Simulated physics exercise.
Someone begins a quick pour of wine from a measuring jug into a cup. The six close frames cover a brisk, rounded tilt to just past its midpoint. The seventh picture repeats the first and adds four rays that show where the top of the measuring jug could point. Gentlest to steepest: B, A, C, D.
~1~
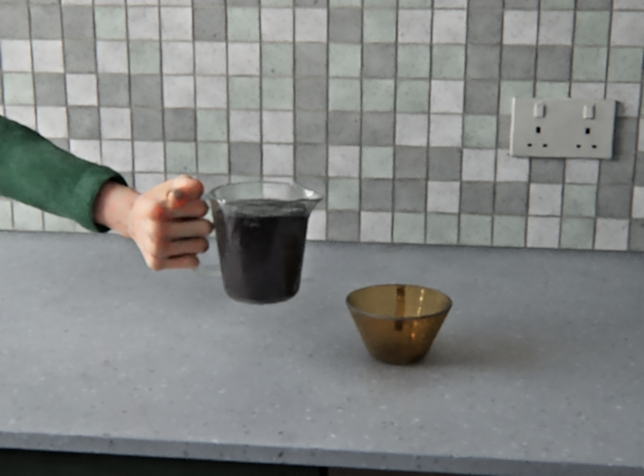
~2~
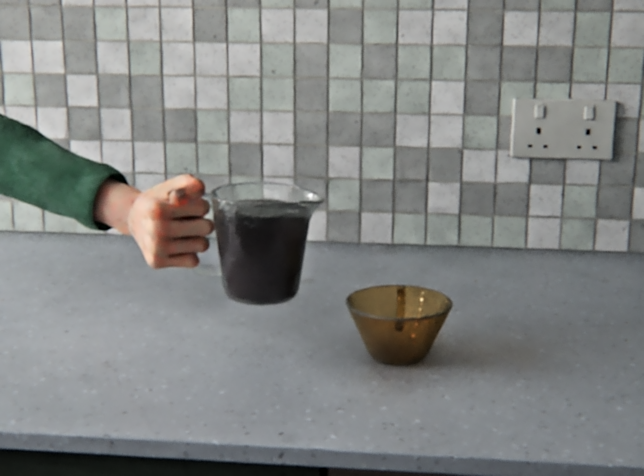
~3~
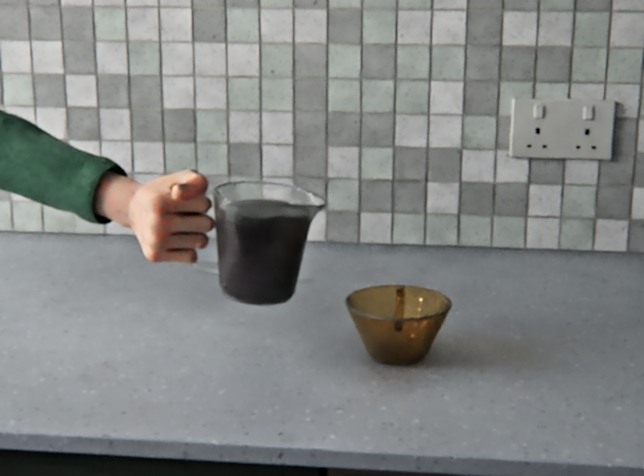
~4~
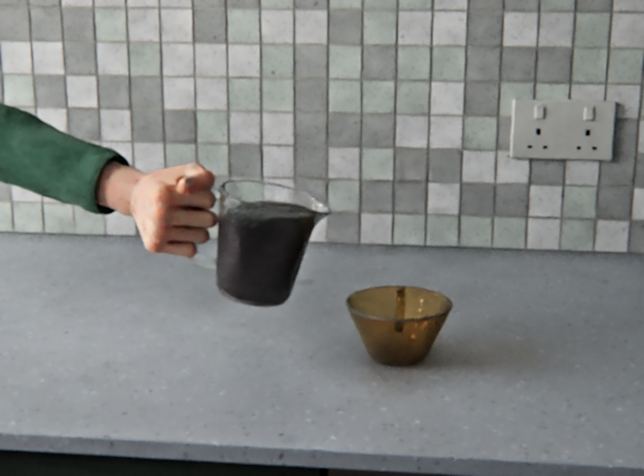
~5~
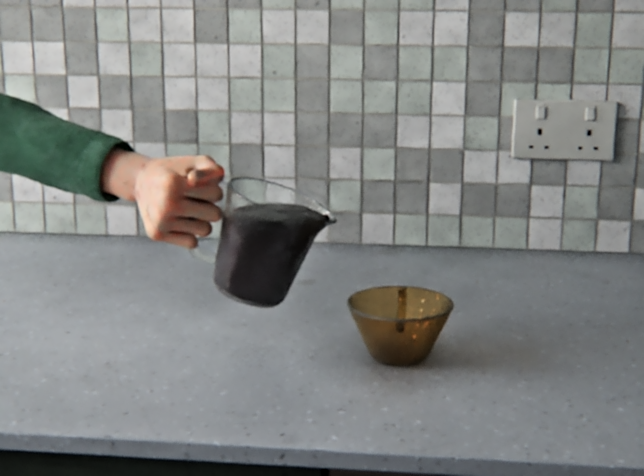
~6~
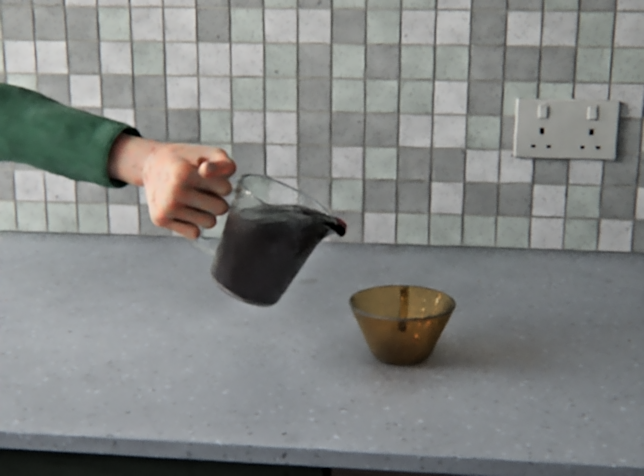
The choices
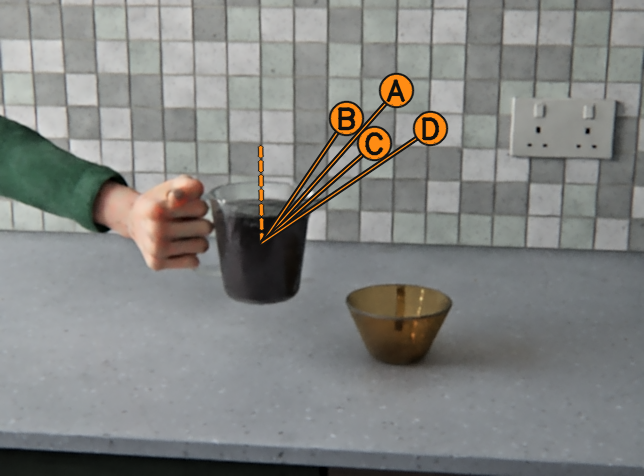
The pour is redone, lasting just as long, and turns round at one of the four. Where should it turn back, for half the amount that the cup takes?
It is C.
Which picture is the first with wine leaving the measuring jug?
In picture 6.
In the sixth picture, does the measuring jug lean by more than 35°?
No.
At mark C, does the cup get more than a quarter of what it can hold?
Yes.
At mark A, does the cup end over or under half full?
Under half.
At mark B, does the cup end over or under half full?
Under half.
On the marked copy, A at (385, 103); B at (336, 132); C at (362, 155); D at (416, 138).
With A, the cup ends with about 36 % of what it can hold.
With B, the cup ends with about 22 % of what it can hold.
With C, the cup ends with about 52 % of what it can hold.
With D, the cup ends with about 66 % of what it can hold; 4 % of the wine is spilt.
